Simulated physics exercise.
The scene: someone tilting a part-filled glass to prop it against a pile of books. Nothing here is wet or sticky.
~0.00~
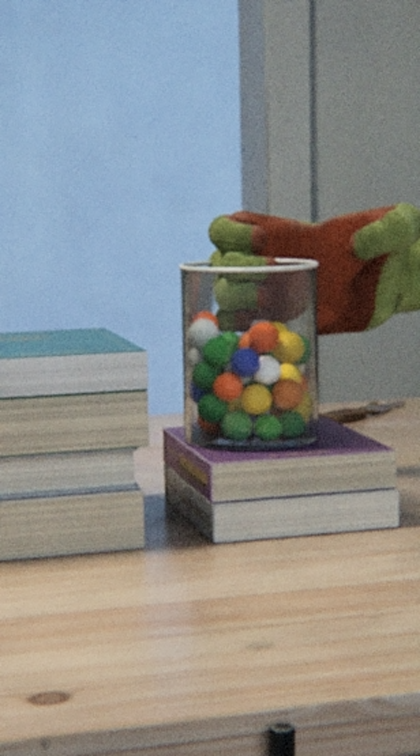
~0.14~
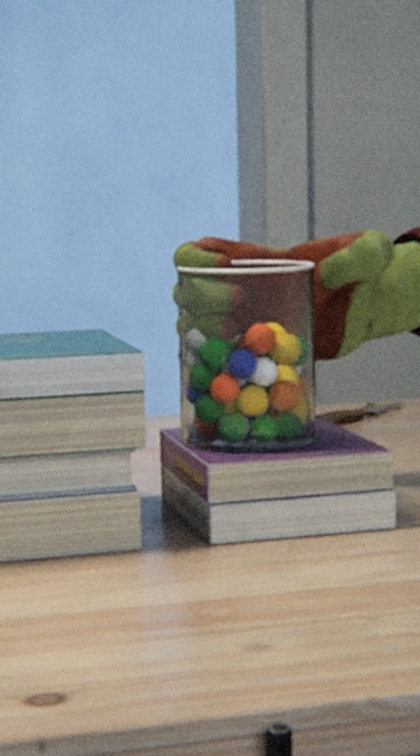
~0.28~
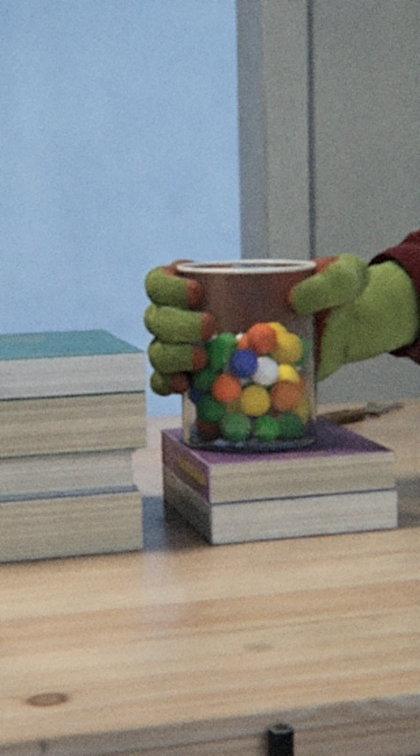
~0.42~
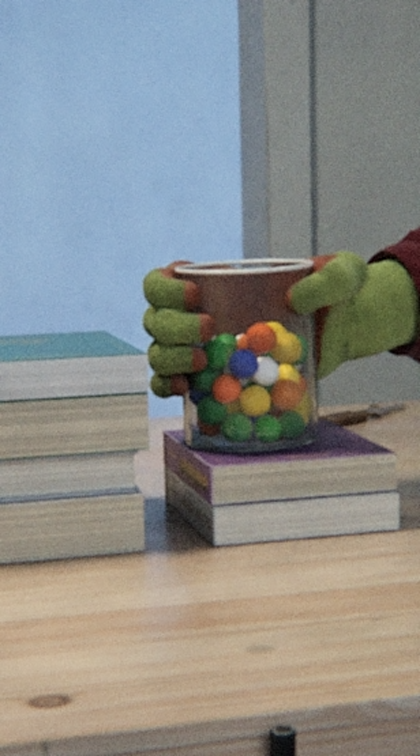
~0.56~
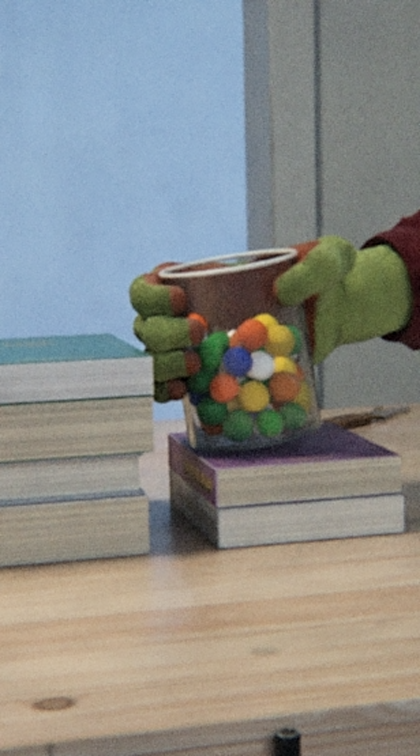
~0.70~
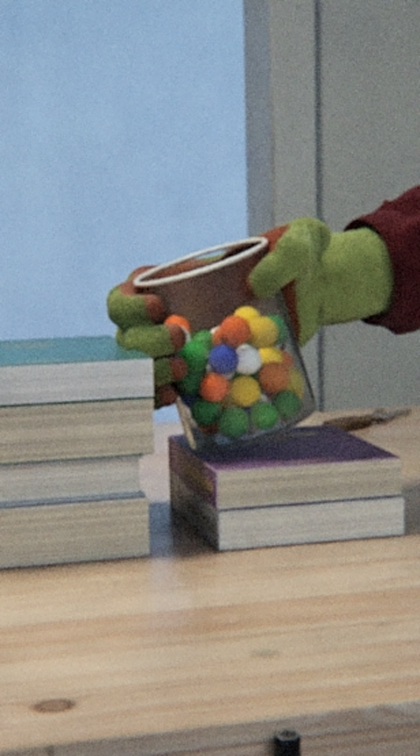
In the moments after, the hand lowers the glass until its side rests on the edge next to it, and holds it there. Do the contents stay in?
What is in the glass all remains inside.
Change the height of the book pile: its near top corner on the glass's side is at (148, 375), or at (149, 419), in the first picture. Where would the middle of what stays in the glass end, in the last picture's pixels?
One: (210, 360). Two: (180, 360).
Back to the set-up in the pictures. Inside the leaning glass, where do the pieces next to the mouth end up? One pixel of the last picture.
Around (180, 342).
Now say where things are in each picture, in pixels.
Glass (250, 351), two thirds full of gumballs; book pile (31, 362), reaching most of the way up the glass, in the first frame.
Glass (247, 352), upright; rim (181, 269); top of the contents (249, 349), in the second frame.
Glass (248, 352), upright; rim (182, 269); book pile (29, 363), in the third frame.
Glass (248, 352), upright; rim (180, 271); top of the contents (250, 349), in the fourth frame.
Glass (242, 348), leaning 8°; rim (164, 276); book pile (36, 367), in the fifth frame.
Glass (227, 343), leaning 17°; rim (138, 284); book pile (36, 369), reaching most of the way up the glass, in the sixth frame.
By 0.81 s, the glass leans 23°; everything is still inside.
By 0.94 s, the glass rests on the book pile at 27°; everything is still inside.
By 1.08 s, the glass rests on the book pile at 28°; everything is still inside.
When it is over (1.4 s), the glass rests on the book pile at 28°; everything is still inside.
